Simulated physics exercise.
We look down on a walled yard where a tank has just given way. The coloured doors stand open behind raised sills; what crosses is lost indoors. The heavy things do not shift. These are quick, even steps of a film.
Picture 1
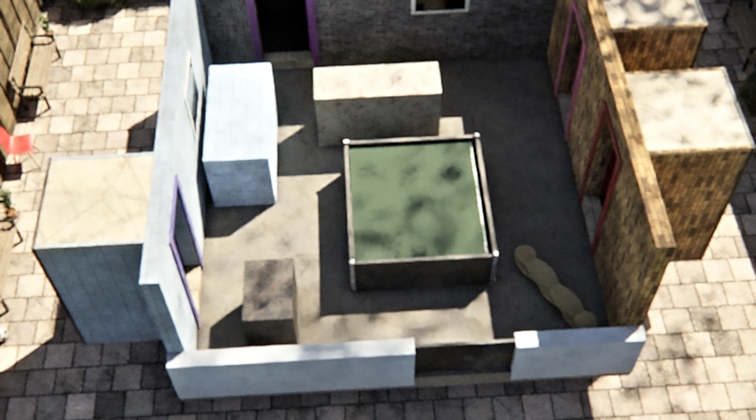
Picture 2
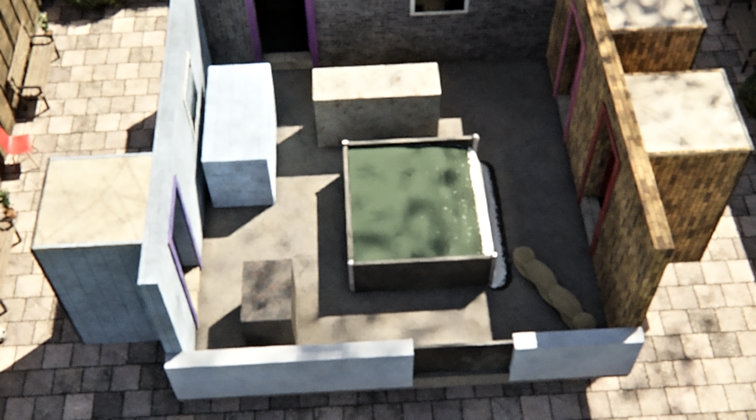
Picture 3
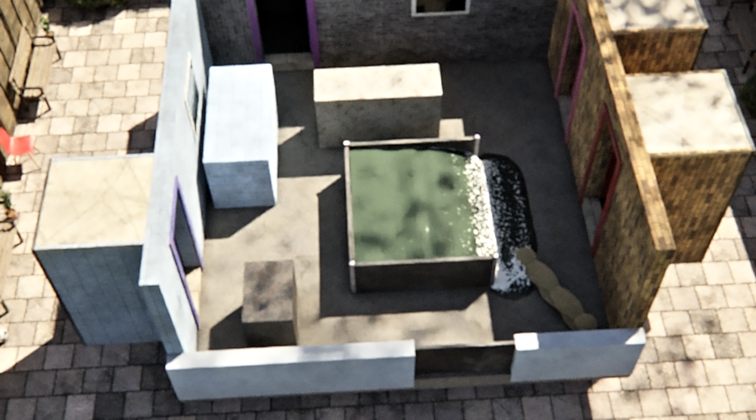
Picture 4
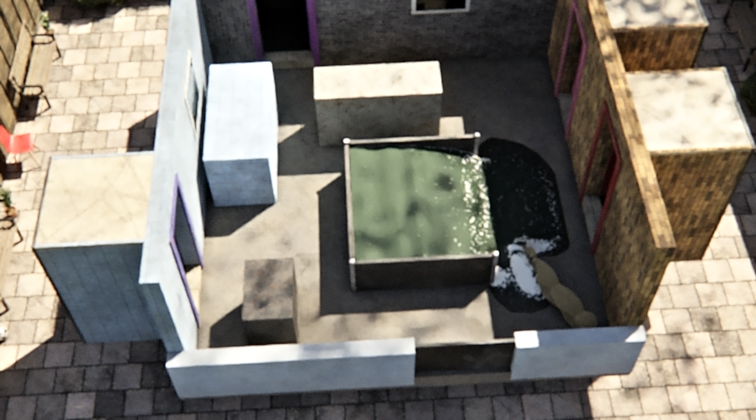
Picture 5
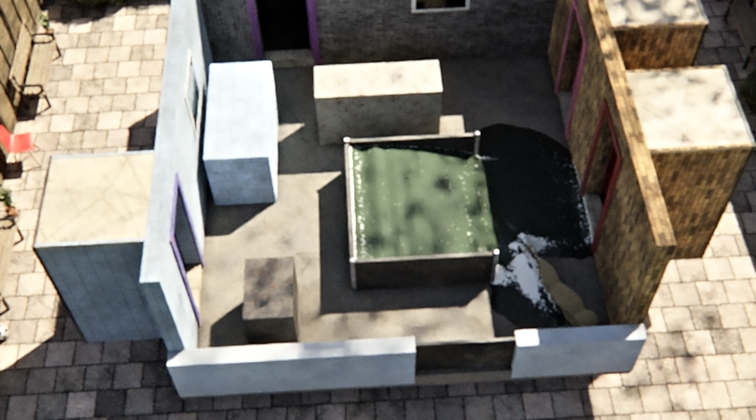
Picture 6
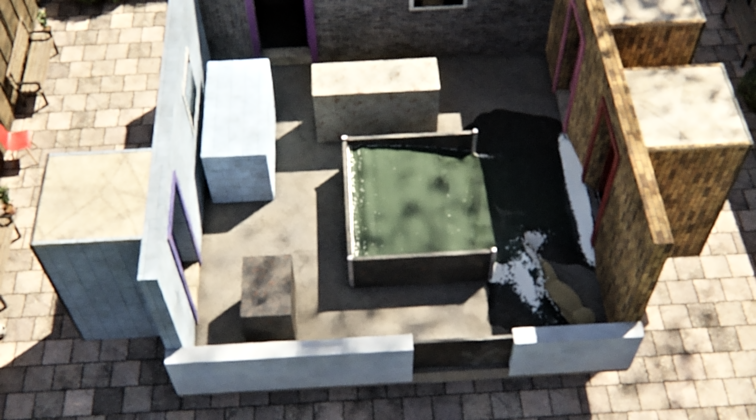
A roofless walled yard, pale blue on the left and brown brick on the right, is seen from high above, ringed by paving. A square tank of green water stands near the middle, with pale and grey blocks around it and a lumpy tan shape at lower right. Water bursts through the tank's right side, foams around the tan shape and spreads darkly to the brick wall, the view nearly still.
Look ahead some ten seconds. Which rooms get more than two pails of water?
In the end: The pink door takes more than that; the purple door stays under that; the red door takes more than that; the blue door stays under that.
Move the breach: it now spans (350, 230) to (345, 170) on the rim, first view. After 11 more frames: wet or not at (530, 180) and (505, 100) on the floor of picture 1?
In turn: Dry, dry.
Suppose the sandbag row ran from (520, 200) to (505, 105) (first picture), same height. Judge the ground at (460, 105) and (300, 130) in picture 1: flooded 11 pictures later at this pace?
In turn: Awash, no water.
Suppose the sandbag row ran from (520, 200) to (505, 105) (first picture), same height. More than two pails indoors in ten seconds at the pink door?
My reading: Pink door keeps below it.
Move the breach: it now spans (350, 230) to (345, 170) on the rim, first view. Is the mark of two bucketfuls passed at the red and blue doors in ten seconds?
One by one: Red door is under, blue door goes over.
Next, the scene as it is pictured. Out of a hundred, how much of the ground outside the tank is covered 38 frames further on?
Roughly 90 per cent.
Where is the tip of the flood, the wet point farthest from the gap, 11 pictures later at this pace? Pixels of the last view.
Near (539, 58).
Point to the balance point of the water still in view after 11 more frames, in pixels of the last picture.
Around (496, 214).
A moment on, water covers 30 % of the floor; the pink door under two buckets in, the purple door not reached, the red door over two buckets in, the blue door not reached.
Next, water covers 40 % of the floor; the pink door under two buckets in, the purple door not reached, the red door far over two buckets in, the blue door not reached.
Then, water covers 65 % of the floor; the pink door over two buckets in, the purple door wet at the sill, nothing in, the red door far over two buckets in, the blue door not reached.
Later, water covers 90 % of the floor; the pink door over two buckets in, the purple door wet at the sill, nothing in, the red door far over two buckets in, the blue door wet at the sill, nothing in.
In the end, water covers 95 % of the floor; the pink door over two buckets in, the purple door under two buckets in, the red door far over two buckets in, the blue door wet at the sill, nothing in.
